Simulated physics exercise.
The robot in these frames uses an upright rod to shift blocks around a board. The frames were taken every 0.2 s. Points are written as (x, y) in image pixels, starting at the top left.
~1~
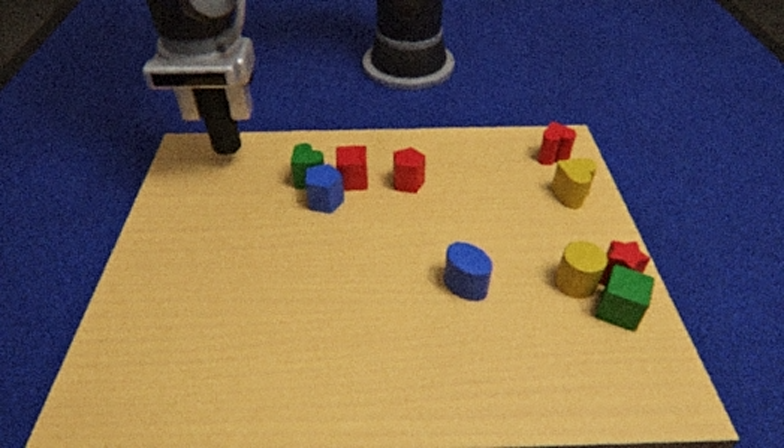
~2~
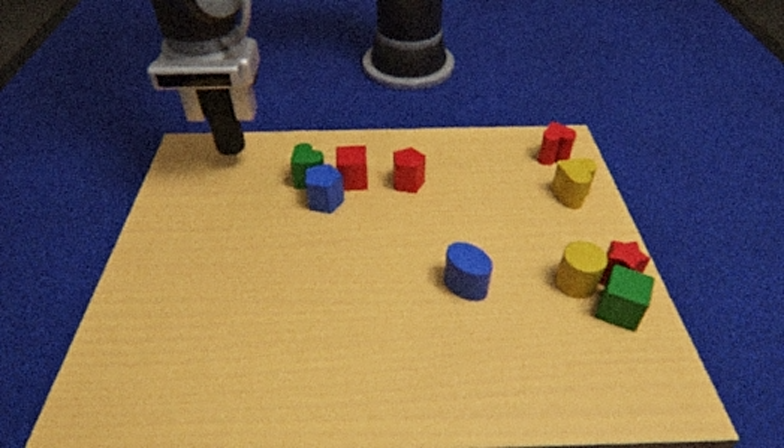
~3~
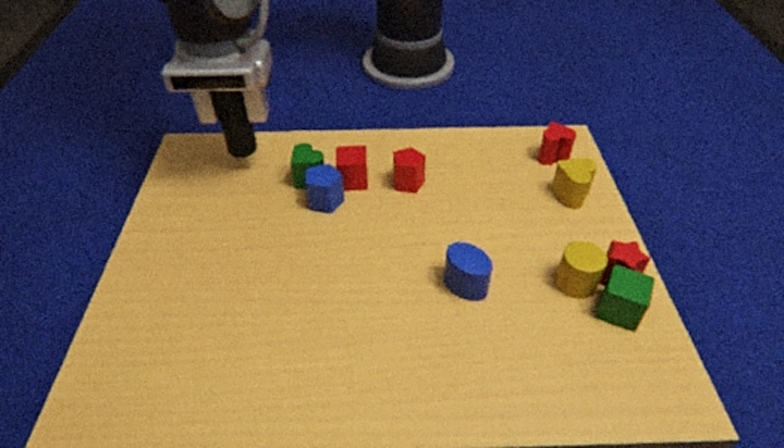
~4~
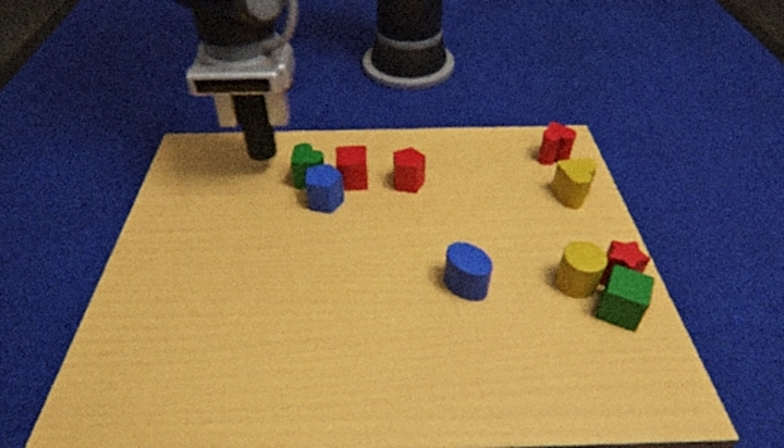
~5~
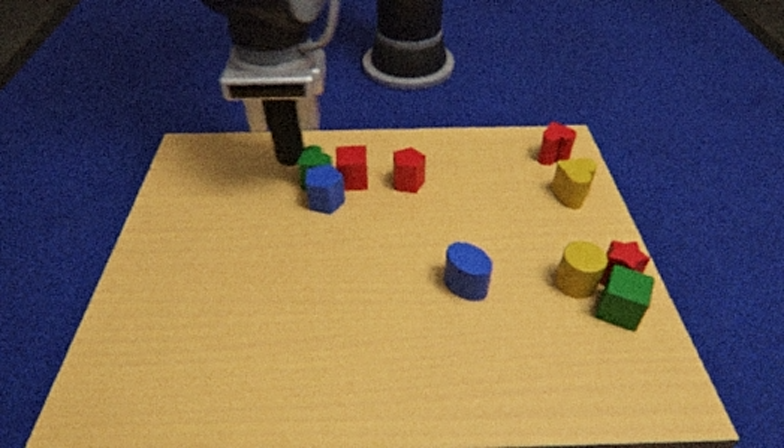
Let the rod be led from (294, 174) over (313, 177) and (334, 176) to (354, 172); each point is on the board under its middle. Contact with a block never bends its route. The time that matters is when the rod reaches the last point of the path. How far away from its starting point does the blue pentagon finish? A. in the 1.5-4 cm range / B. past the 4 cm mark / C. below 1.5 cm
Letter C.
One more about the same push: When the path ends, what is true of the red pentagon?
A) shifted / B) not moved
Correct choice: A.
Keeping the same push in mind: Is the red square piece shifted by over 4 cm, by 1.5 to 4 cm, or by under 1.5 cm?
It falls in the over 4 cm band.
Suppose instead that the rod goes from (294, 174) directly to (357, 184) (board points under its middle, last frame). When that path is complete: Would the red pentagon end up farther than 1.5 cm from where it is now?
Going by the path, yes.
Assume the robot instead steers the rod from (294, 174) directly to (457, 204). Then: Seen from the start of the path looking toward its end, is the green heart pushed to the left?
No, I don't think so.
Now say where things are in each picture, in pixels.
Rod's lower end at (228, 147); green heart at (305, 154); blue pentagon at (322, 175); red square piece at (351, 154); red pentagon at (409, 156), in the first frame.
Rod at (231, 148); blocks still, in the second frame.
Rod at (243, 150); blocks still, in the third frame.
Rod at (263, 153); blocks still, in the fourth frame.
Rod at (291, 158); green heart at (314, 156); blue pentagon at (323, 175); red square piece at (351, 154); red pentagon at (409, 156), in the fifth frame.
What follows on the original path. Halfway along, rod at (323, 161); green heart at (345, 160), turned 15° clockwise; blue pentagon at (327, 180), turned 30° clockwise; red square piece at (374, 157), turned 15° anticlockwise.
At the end, rod at (353, 156); green heart at (371, 158), turned 35° clockwise; blue pentagon at (327, 180), turned 30° clockwise; red square piece at (400, 161); red pentagon at (433, 160), turned 20° anticlockwise.
